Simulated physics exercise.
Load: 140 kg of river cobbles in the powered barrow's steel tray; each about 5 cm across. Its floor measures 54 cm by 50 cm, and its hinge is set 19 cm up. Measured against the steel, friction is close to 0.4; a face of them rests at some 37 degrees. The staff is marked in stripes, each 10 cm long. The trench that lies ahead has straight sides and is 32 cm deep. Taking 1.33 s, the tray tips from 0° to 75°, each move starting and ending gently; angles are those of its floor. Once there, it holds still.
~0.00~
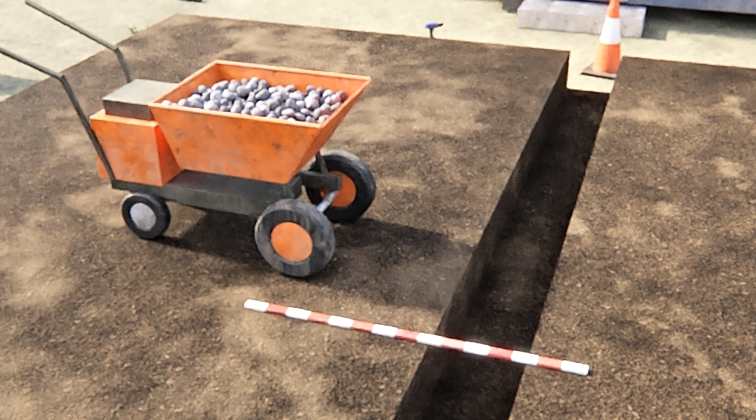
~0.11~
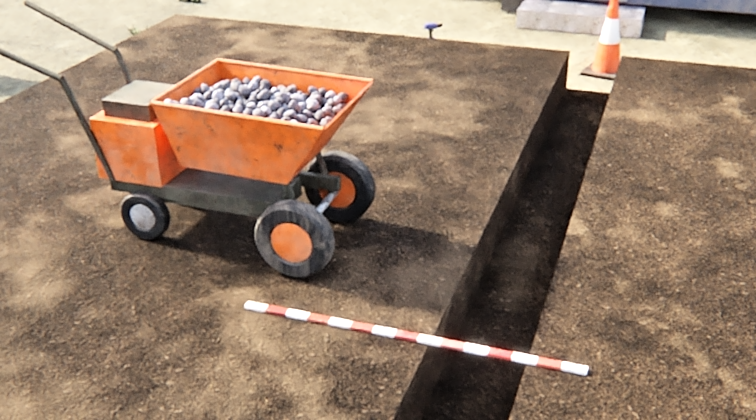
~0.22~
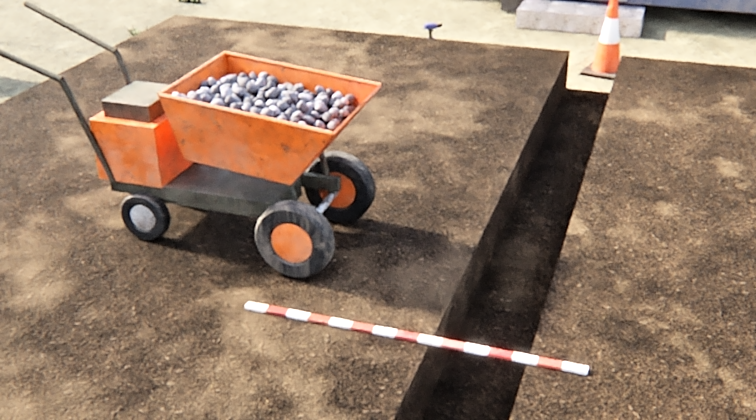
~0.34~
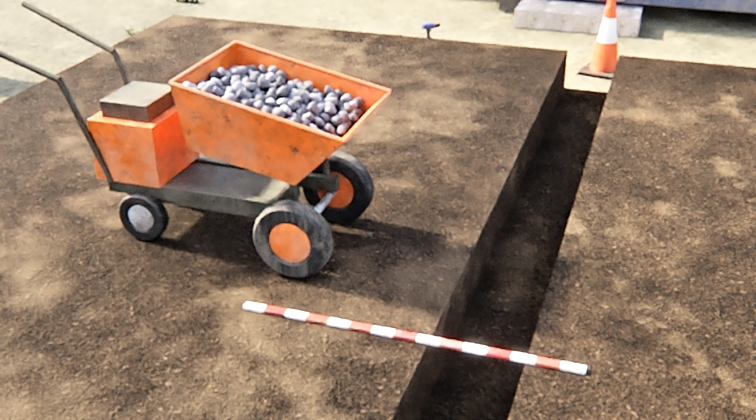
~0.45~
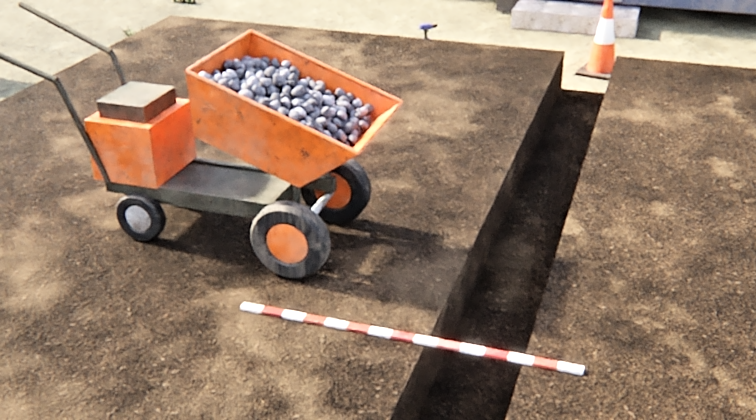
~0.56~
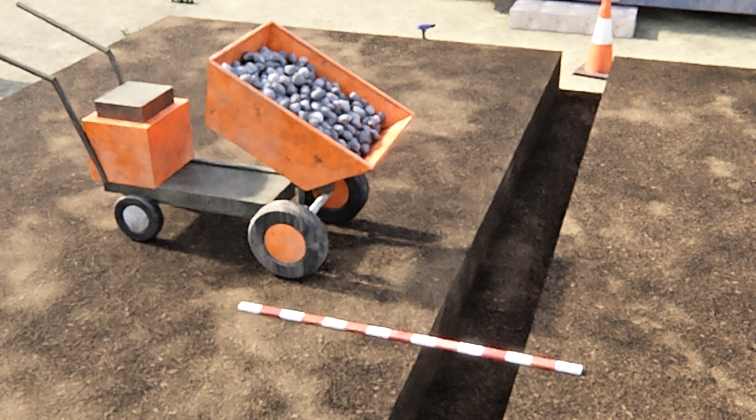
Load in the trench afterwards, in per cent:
95 %.
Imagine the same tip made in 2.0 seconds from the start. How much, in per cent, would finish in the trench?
Close to 90 per cent then.
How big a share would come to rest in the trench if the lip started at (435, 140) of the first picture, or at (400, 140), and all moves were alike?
Around 30% for the first place and 60% for the second.
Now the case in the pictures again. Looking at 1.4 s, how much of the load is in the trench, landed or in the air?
40 per cent, give or take.
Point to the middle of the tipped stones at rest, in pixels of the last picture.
Somewhere around (495, 315) in the last picture.
After 1.0 s the floor is at 63°; 99 % in the tray, 1 % short of the trench; the foremost stones are at (429, 221).
After 1.4 s the floor is at 75°; 54 % in the tray, 6 % short of the trench, 40 % in the trench; the foremost stones are at (531, 342).
After 1.8 s the floor is at 75°; 24 % in the tray, 7 % short of the trench, 69 % in the trench; the foremost stones are at (533, 337).
After 3.7 s the floor is at 75°; 0 % in the tray, 5 % short of the trench, 95 % in the trench; the foremost stones are at (535, 326).
